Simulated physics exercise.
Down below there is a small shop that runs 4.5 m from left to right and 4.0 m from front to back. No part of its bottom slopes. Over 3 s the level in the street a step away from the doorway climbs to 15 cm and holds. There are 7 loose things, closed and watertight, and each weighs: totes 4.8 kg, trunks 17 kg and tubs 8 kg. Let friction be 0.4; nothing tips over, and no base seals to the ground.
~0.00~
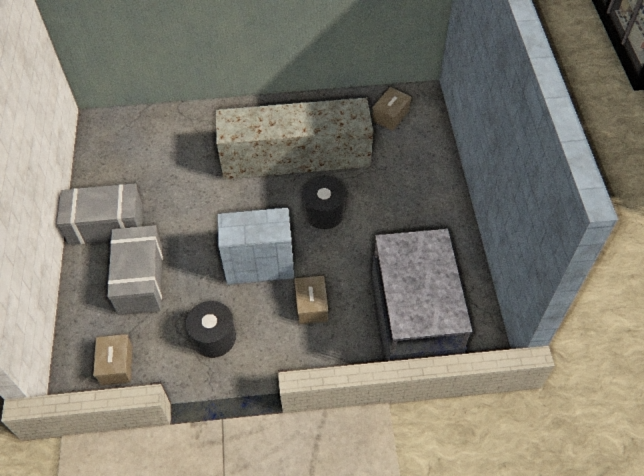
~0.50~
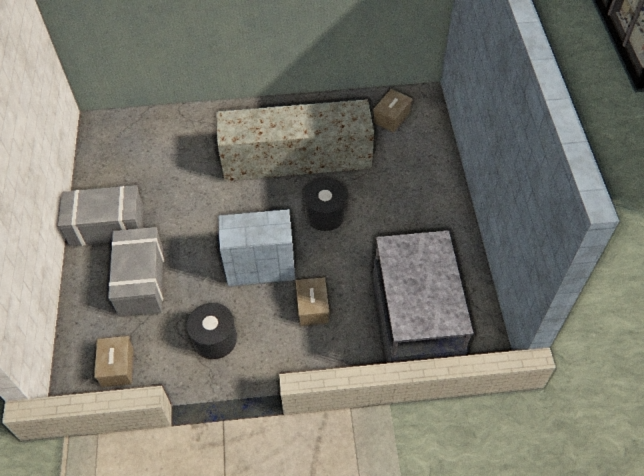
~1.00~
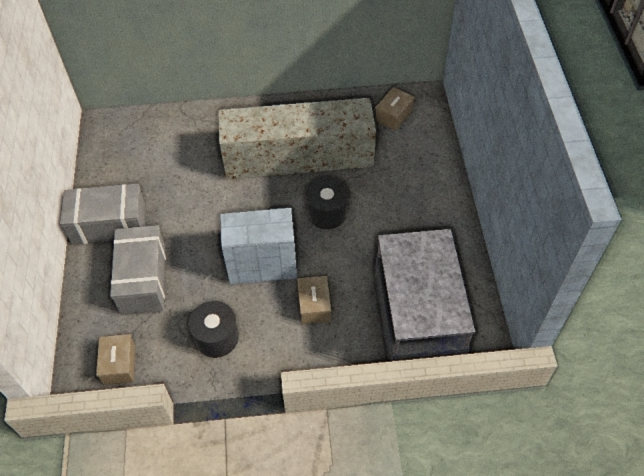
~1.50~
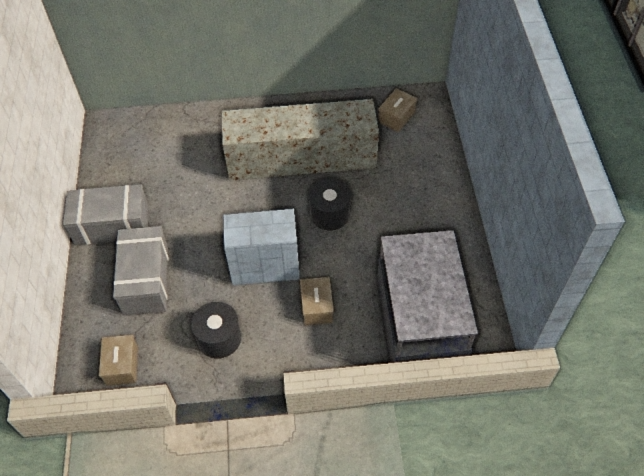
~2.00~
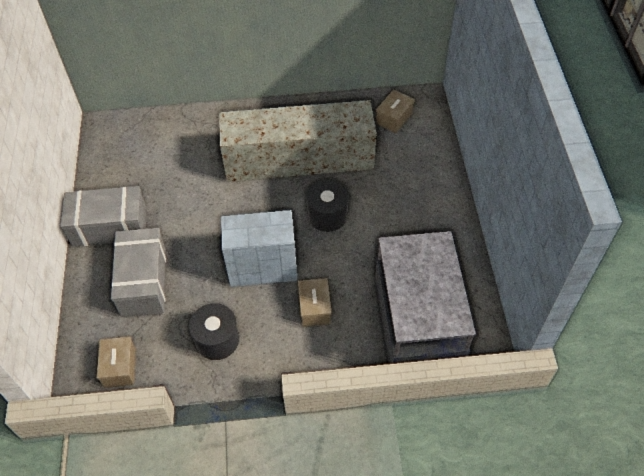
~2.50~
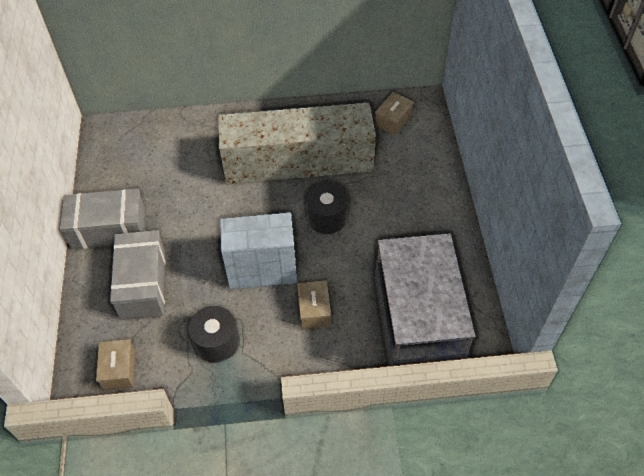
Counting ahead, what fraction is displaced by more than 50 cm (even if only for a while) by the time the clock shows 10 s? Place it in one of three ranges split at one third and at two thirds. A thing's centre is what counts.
It's shaping up to be some of them, a third to two thirds.
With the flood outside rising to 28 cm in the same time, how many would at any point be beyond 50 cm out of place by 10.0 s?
The answer would then be 5.
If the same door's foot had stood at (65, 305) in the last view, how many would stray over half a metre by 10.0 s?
Count: 4.
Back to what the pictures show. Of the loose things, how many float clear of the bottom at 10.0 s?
At that moment 1.
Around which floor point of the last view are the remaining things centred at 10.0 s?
They're centred close to (236, 224).
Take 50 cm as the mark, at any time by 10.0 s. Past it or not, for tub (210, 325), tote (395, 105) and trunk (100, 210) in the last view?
In turn: Above the mark, below the mark, above the mark.
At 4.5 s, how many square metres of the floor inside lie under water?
That flooded area is roughly 4.5 m2.
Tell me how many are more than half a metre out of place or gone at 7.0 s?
By that time the total stands at 2.
After 3.5 s 0 of 7 are over 50 cm from their spots; 0 afloat.
After 4.5 s 1 of 7 are over 50 cm from their spots; 0 afloat.
After 7.0 s 2 of 7 are over 50 cm from their spots; 0 afloat.
After 10.0 s 3 of 7 are over 50 cm from their spots, and 4 have been at some point; 1 afloat.
